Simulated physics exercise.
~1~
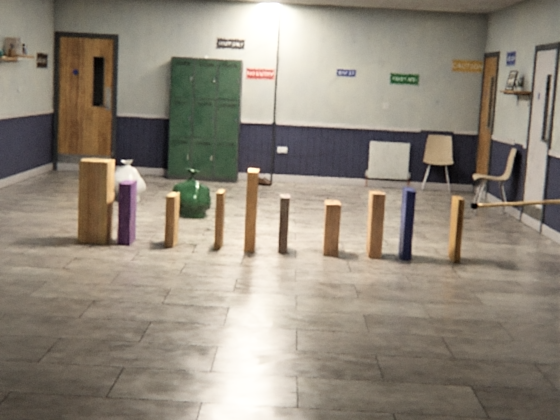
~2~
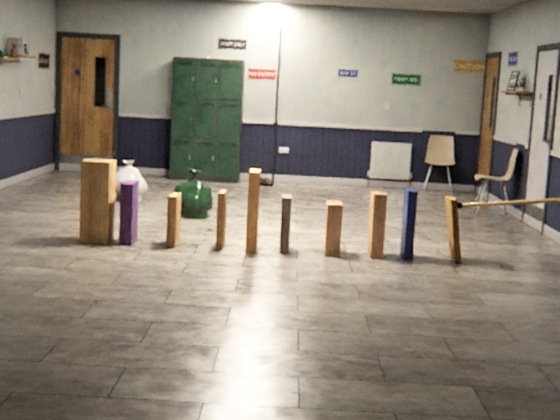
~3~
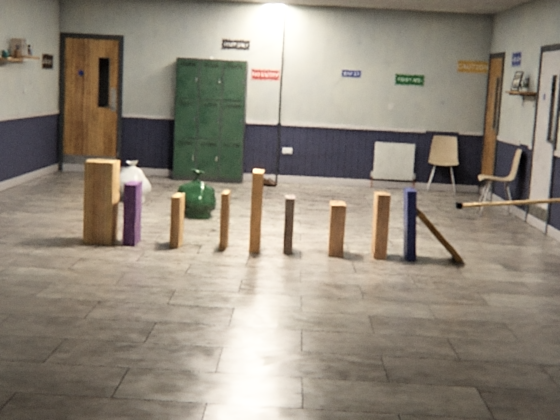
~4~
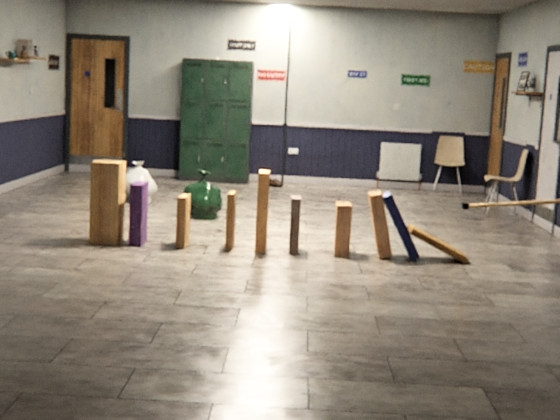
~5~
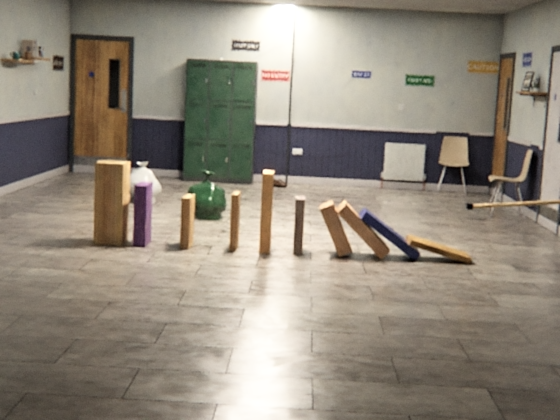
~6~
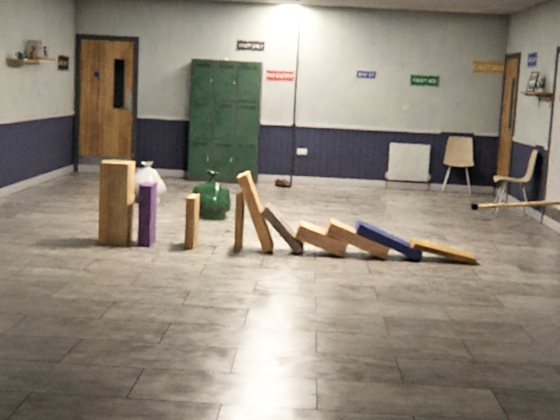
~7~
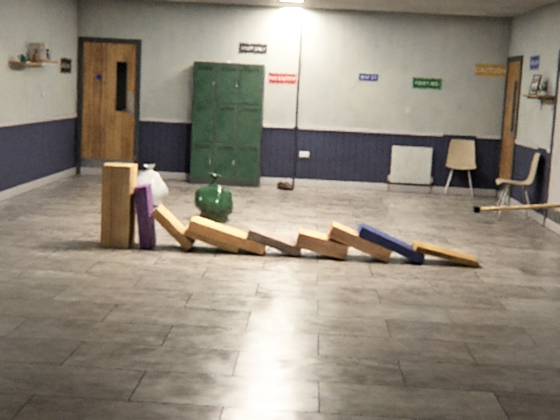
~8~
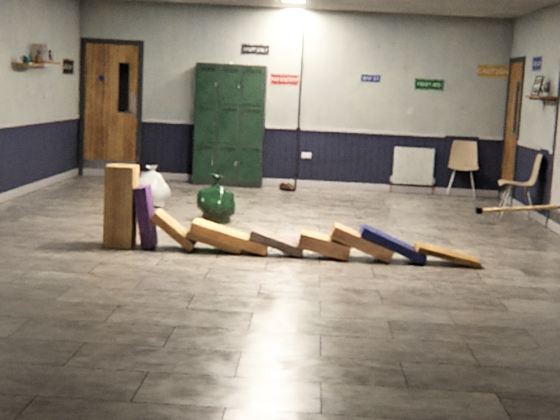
In a plain room with grey floor tiles, seen from the front at standing height, a row of upright boards stretches across the floor, mostly bare wood with a blue one near the right and a purple one near the left. Green lockers, doors and chairs stand behind. A pole at the right nudges the rightmost board, which tips left into the blue one. The blue board leans and the fall runs leftward, board after board, through the tallest of the middle ones. It ends with the purple board leaning slightly against the thick leftmost board, which still stands.
